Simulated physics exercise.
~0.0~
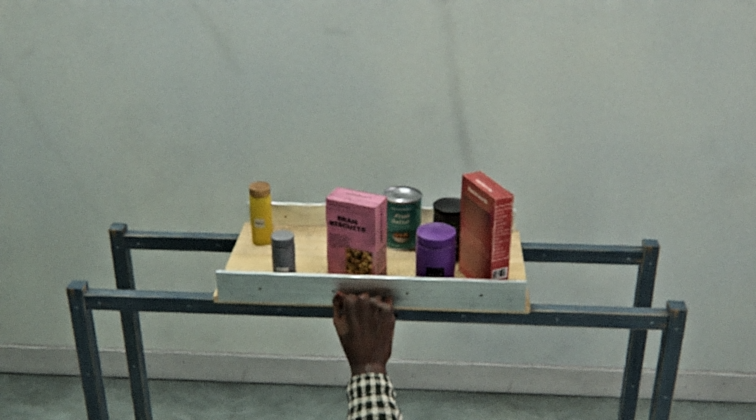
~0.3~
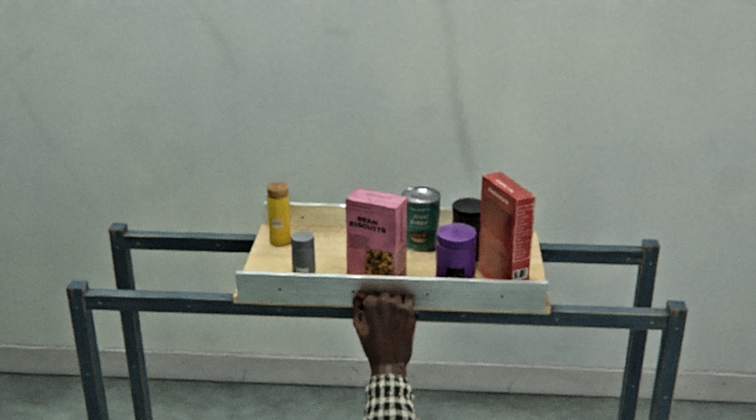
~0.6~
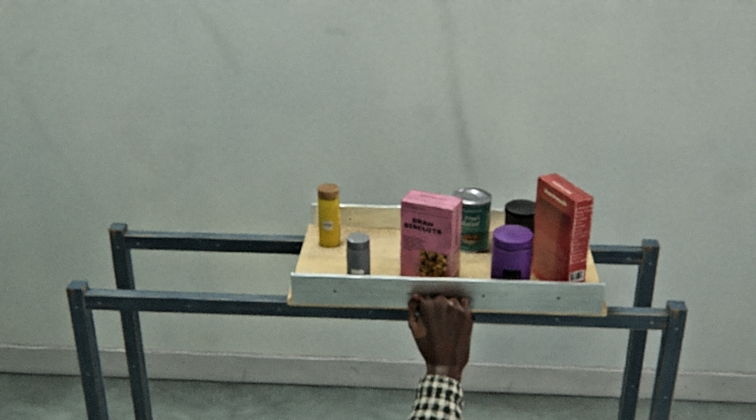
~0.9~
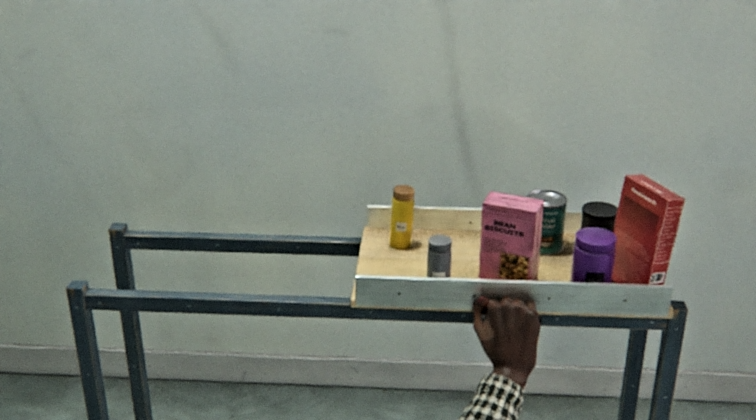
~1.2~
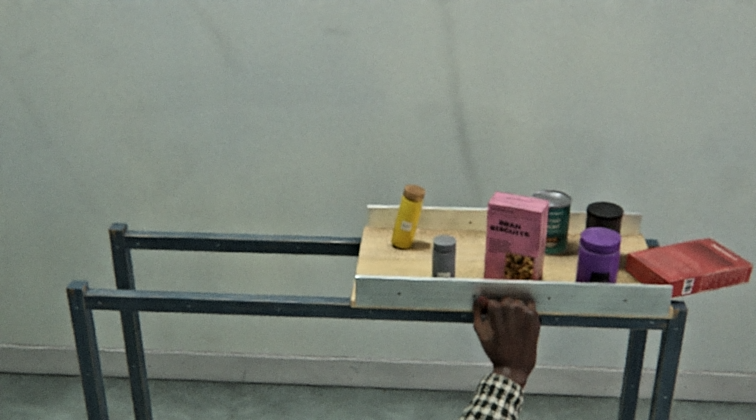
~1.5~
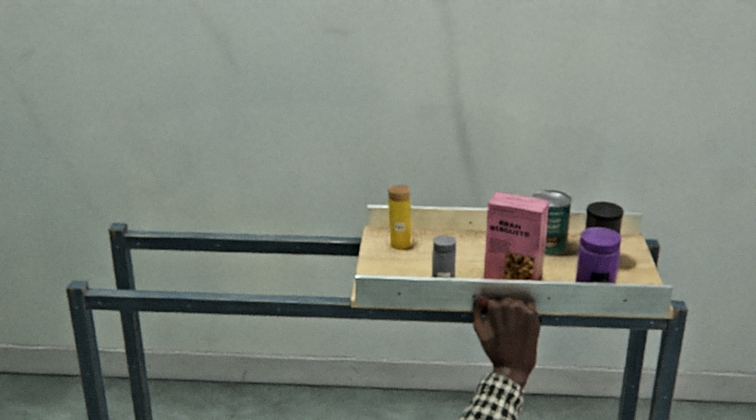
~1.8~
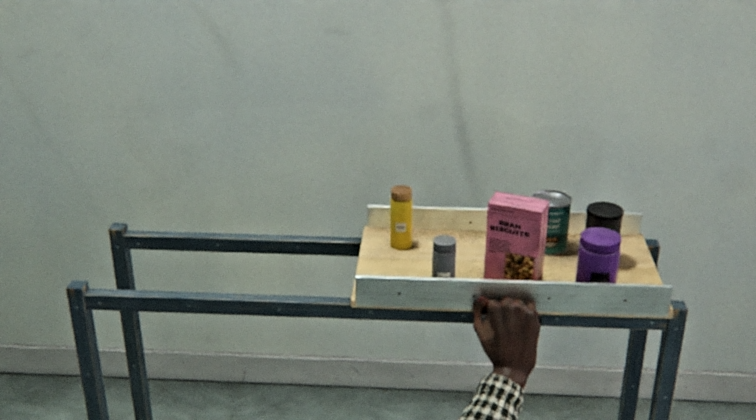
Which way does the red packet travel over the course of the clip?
It moves to the right, riding along on the tray and then tipping over off the tray's right end.
